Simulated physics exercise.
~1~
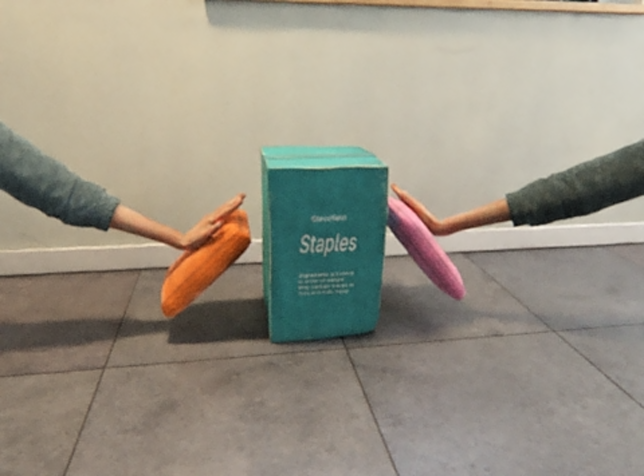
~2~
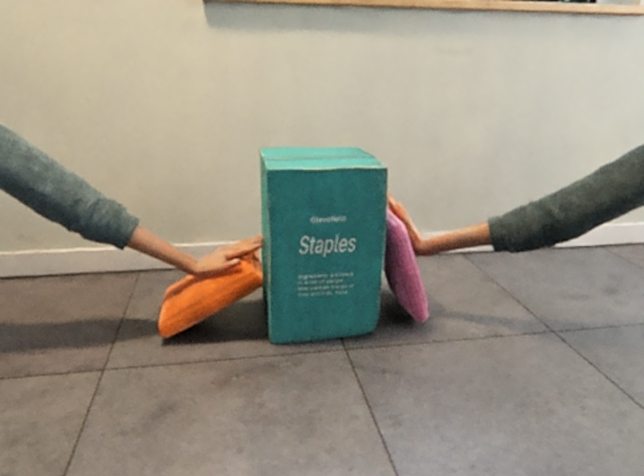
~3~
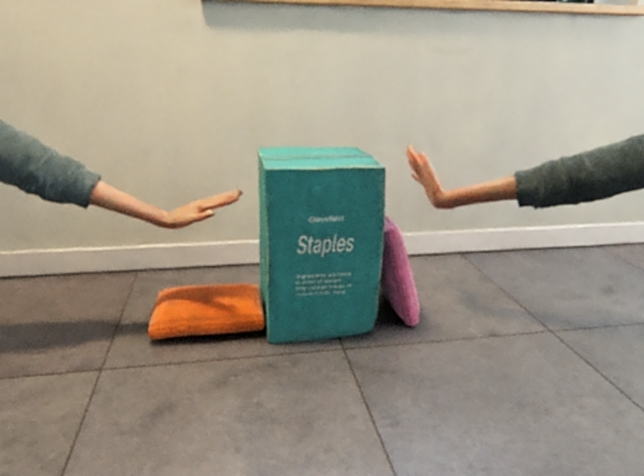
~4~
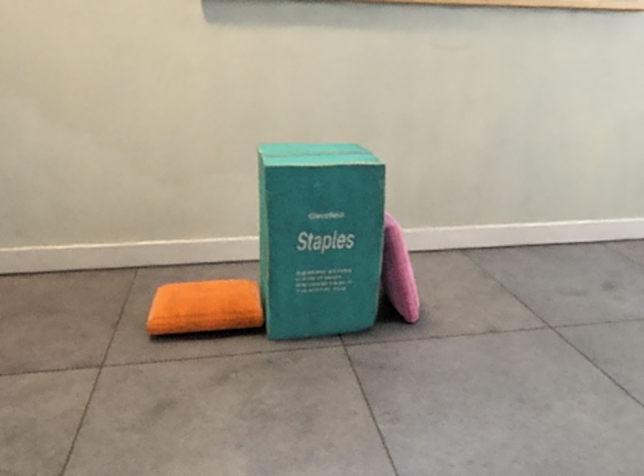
Two hands prop soft bags against a turquoise box; the orange slumps flat, the pink stays leaning.
